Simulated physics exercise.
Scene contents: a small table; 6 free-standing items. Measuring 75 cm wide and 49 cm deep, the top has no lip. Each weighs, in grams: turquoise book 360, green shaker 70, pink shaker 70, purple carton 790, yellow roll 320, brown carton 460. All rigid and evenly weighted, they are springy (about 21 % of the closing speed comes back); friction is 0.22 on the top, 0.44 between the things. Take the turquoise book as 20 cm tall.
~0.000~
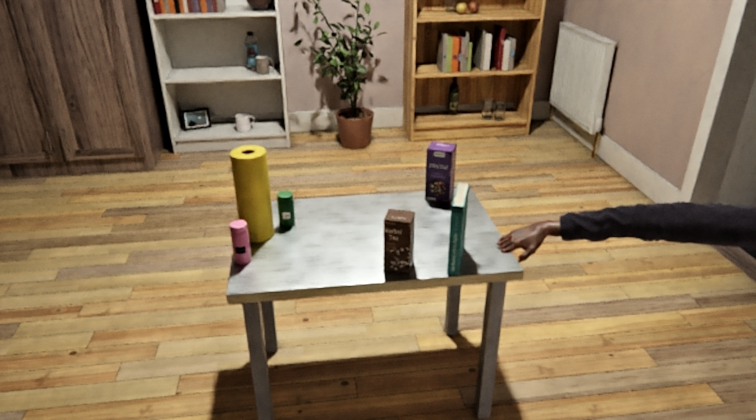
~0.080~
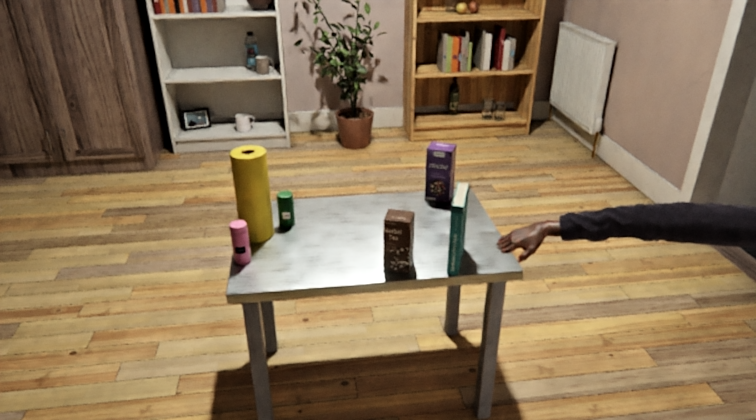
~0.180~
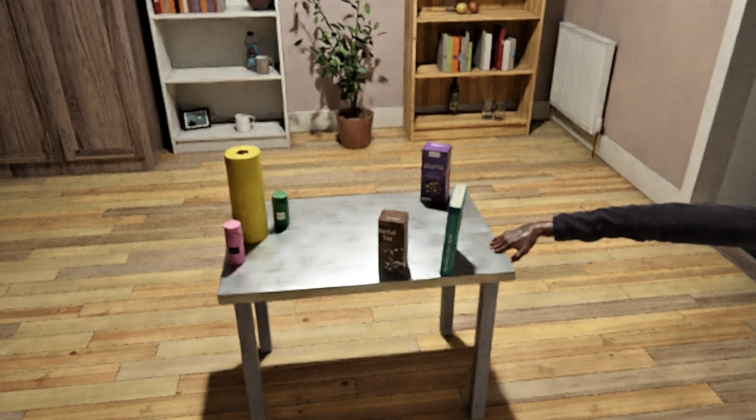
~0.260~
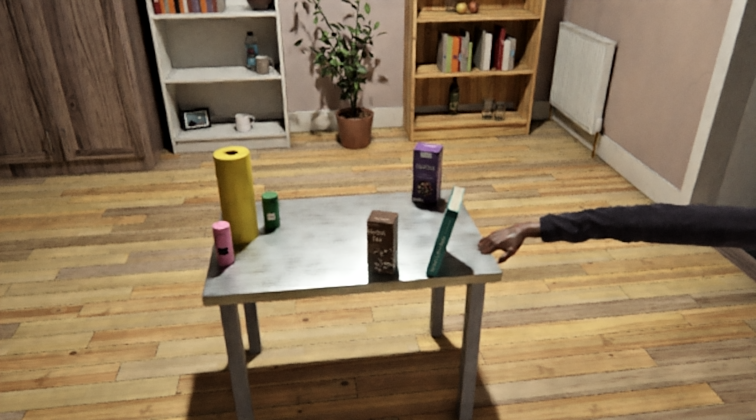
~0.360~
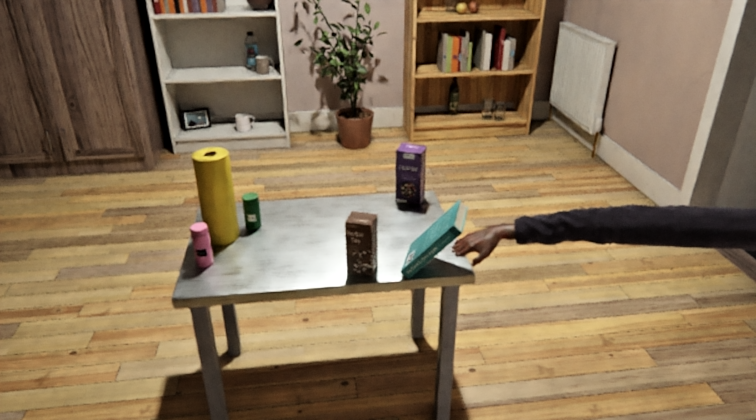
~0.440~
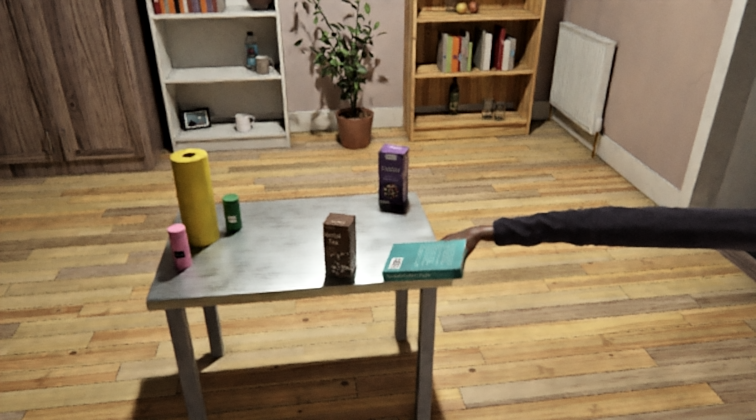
A hand pushes the small table to the left, and the turquoise book topples flat.
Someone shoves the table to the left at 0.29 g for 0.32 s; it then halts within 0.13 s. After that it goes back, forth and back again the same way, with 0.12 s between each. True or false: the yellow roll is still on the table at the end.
False, it has fallen off.
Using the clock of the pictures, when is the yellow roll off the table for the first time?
Roughly at the 0.7 s mark.
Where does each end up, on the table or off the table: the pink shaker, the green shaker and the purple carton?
Final state - the pink shaker ends out of bounds; the green shaker ends out of bounds; the purple carton stays within bounds.
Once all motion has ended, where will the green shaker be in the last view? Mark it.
(292, 361).
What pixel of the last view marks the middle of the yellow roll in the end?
At about (189, 379).
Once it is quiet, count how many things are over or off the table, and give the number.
4.
Around 0.84 s, table shifted 14 cm; pink shaker and yellow roll now off the table; turquoise book on its side; green shaker shifted 10 cm.
Around 1.24 s, turquoise book on its side; brown carton shifted 11 cm; purple carton shifted 10 cm.
Around 1.74 s, table shifted 20 cm; turquoise book now off the table; brown carton shifted 8 cm; green shaker shifted 8 cm.
Around 2.14 s, table shifted 2 cm; green shaker now off the table; brown carton shifted 19 cm; purple carton shifted 18 cm.
Finally (2.9 s), off the table, turquoise book, green shaker, pink shaker and yellow roll; not toppled but over 5 cm from the start, purple carton and brown carton. In the last view, yellow roll near (189, 379).
